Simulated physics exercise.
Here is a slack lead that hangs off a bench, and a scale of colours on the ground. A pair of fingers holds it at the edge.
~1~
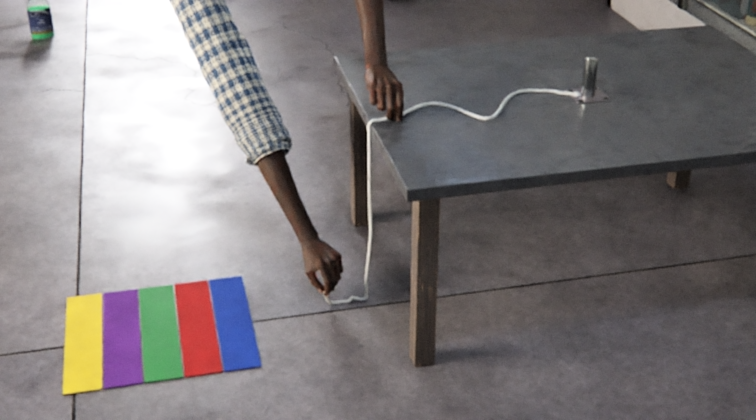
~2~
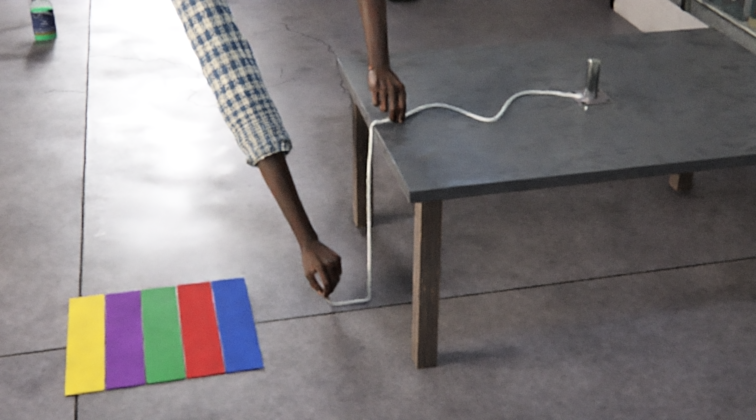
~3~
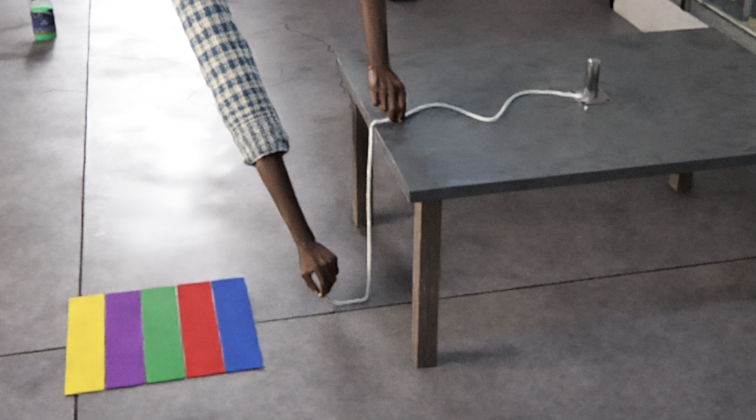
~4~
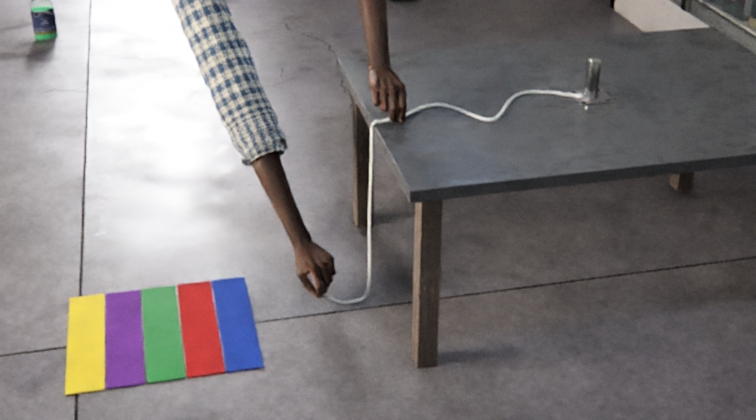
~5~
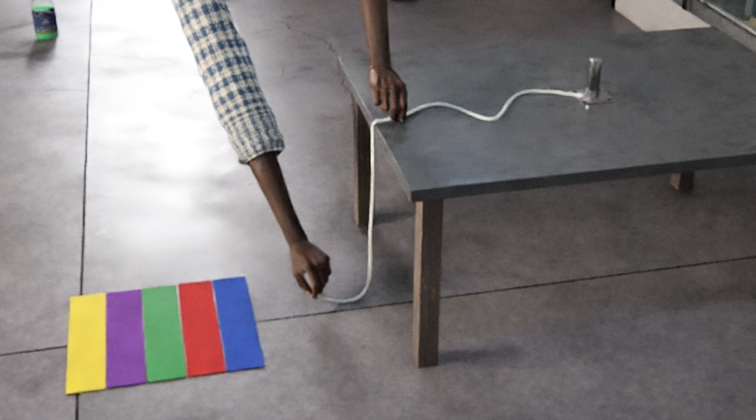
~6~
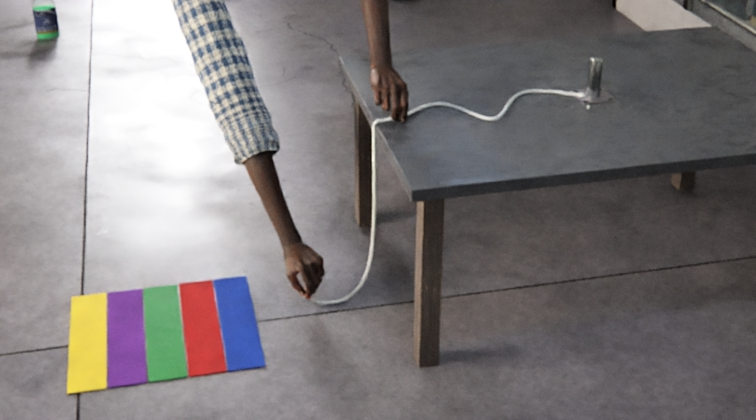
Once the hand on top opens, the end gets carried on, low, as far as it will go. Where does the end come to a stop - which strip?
On the purple strip.
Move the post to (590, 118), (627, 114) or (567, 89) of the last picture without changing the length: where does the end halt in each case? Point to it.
In order, the pixels are (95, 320), (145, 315) and (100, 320).
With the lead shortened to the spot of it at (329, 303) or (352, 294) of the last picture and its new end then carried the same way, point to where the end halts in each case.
Roughly (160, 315), then roughly (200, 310).
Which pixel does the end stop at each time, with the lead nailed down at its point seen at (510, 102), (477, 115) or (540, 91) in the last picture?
The pixel places are (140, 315), (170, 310) and (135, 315), one per try.
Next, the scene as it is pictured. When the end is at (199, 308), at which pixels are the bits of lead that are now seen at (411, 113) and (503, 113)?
About (371, 142) for the first point; the other lies about (475, 111).
Soon after, end near (199, 308); over red.
Then, end near (151, 314); over green.
At full stretch, end near (123, 318); over purple. It halts on the purple strip.
